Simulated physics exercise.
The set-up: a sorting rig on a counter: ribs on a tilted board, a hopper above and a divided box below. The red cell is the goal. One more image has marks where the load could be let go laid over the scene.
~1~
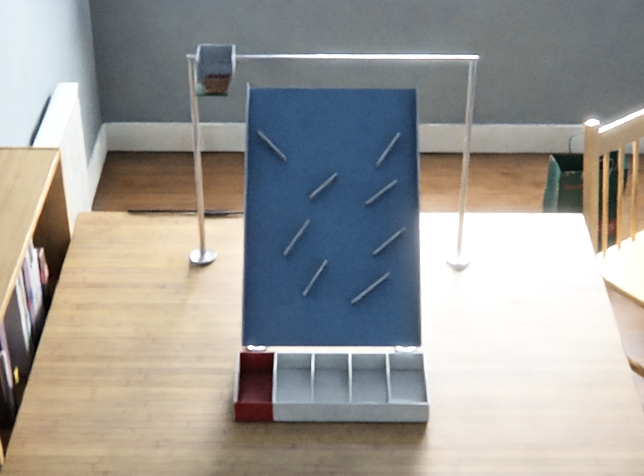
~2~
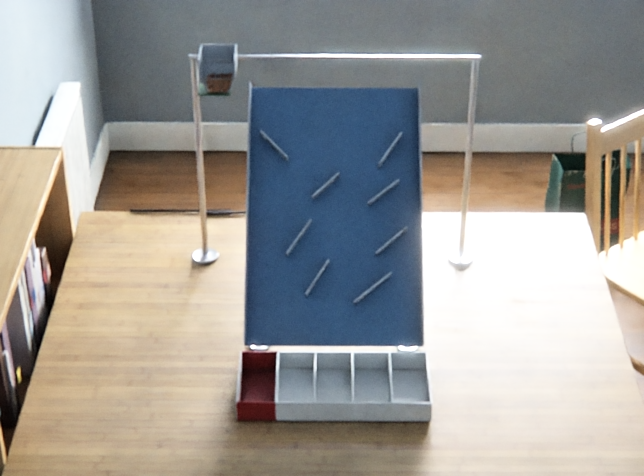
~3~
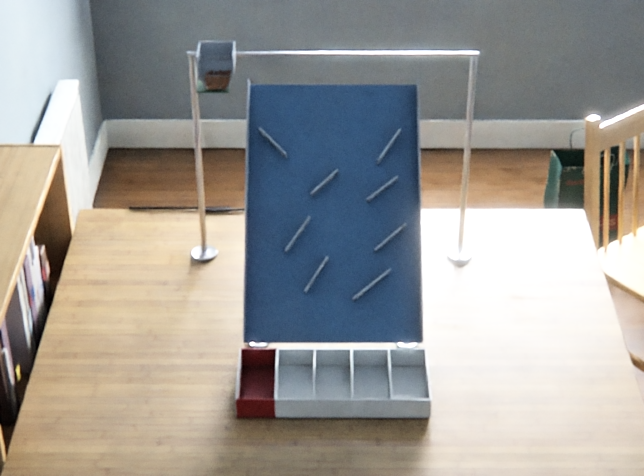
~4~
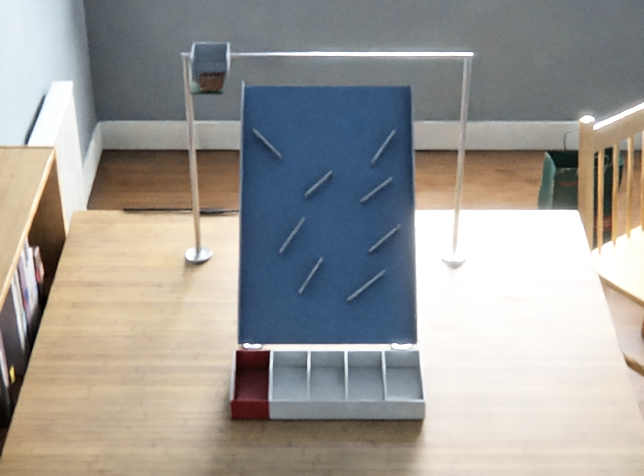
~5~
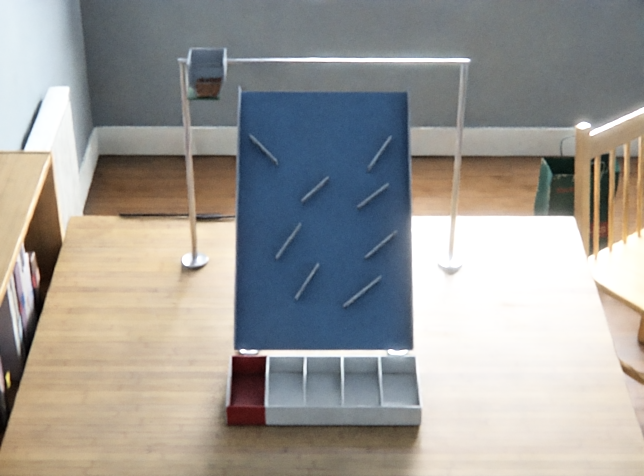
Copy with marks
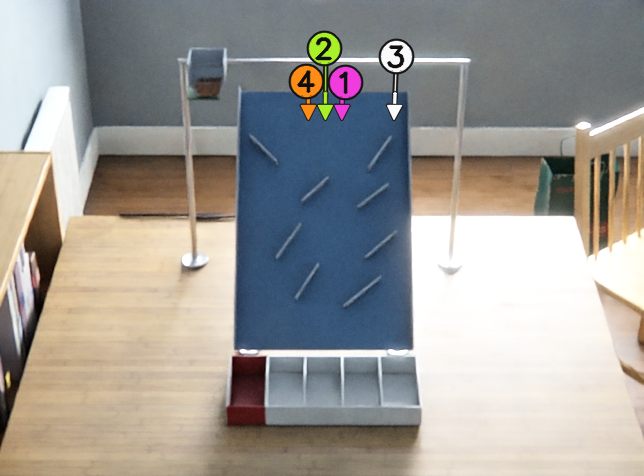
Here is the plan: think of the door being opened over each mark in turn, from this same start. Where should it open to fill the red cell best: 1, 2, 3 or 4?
4 is best.
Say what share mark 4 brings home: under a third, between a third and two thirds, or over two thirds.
It is over two thirds.
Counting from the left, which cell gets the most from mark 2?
The first from the left.
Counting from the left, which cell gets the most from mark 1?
The third.
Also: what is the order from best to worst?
4, 2, 1, 3.
On the marked copy, mark 1 meets the board at (341, 114); mark 2 meets the board at (325, 114); mark 3 meets the board at (394, 114); mark 4 meets the board at (308, 114).
For mark 1, about a quarter in the red cell, most in other cells, a stray few outside the box.
For mark 2, about two thirds in the red cell, about a third in other cells.
For mark 3, a stray few in the red cell, nearly all in other cells, a stray few outside the box.
For mark 4, nearly all in the red cell, a small part in other cells.
